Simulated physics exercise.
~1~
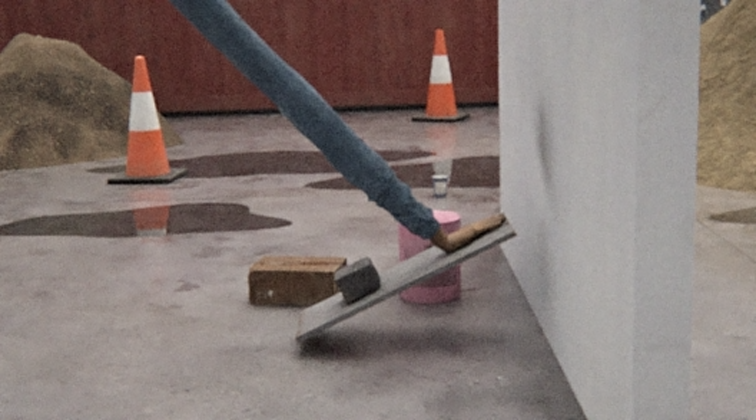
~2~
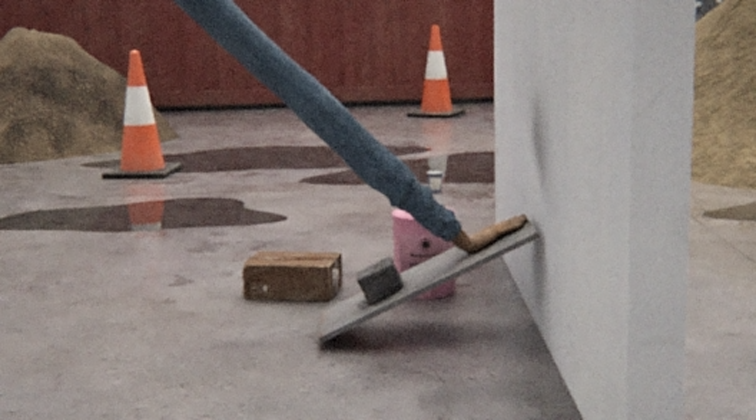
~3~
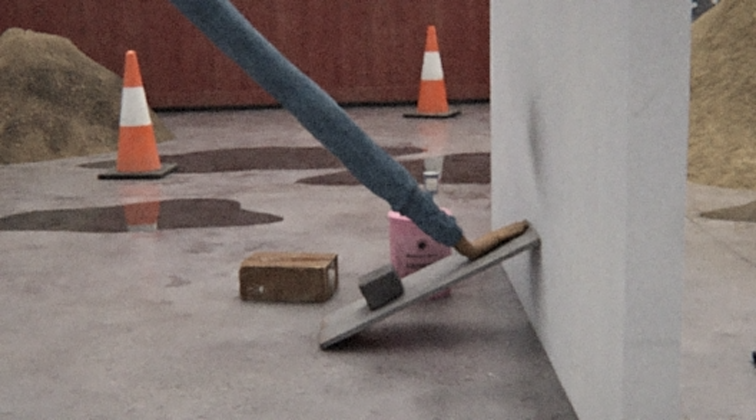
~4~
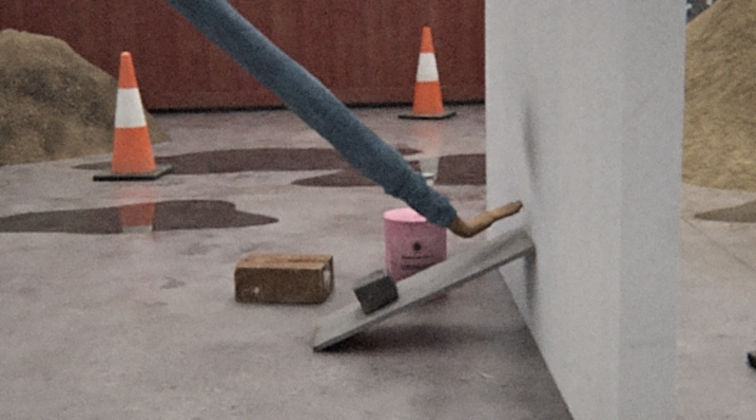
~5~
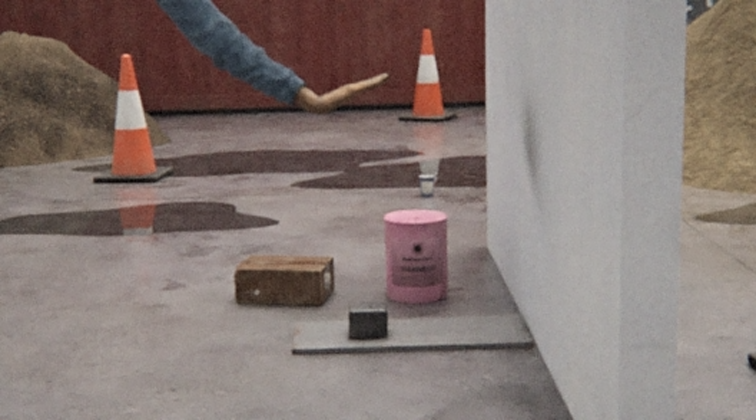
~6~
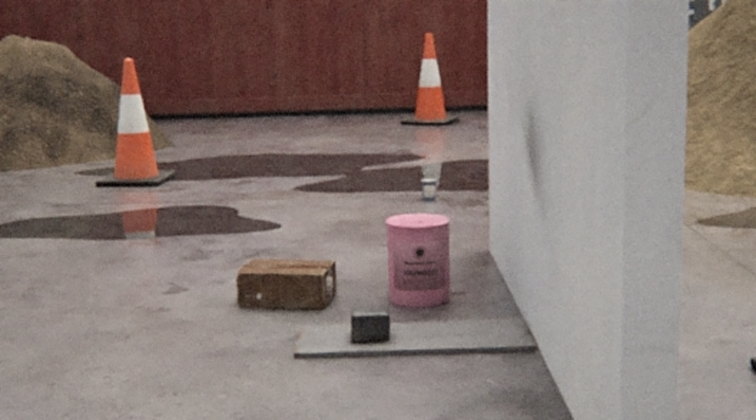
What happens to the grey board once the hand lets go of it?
The grey board slips down from the wall and ends up lying flat on the floor, while the pink pail and brown box stay where they were.
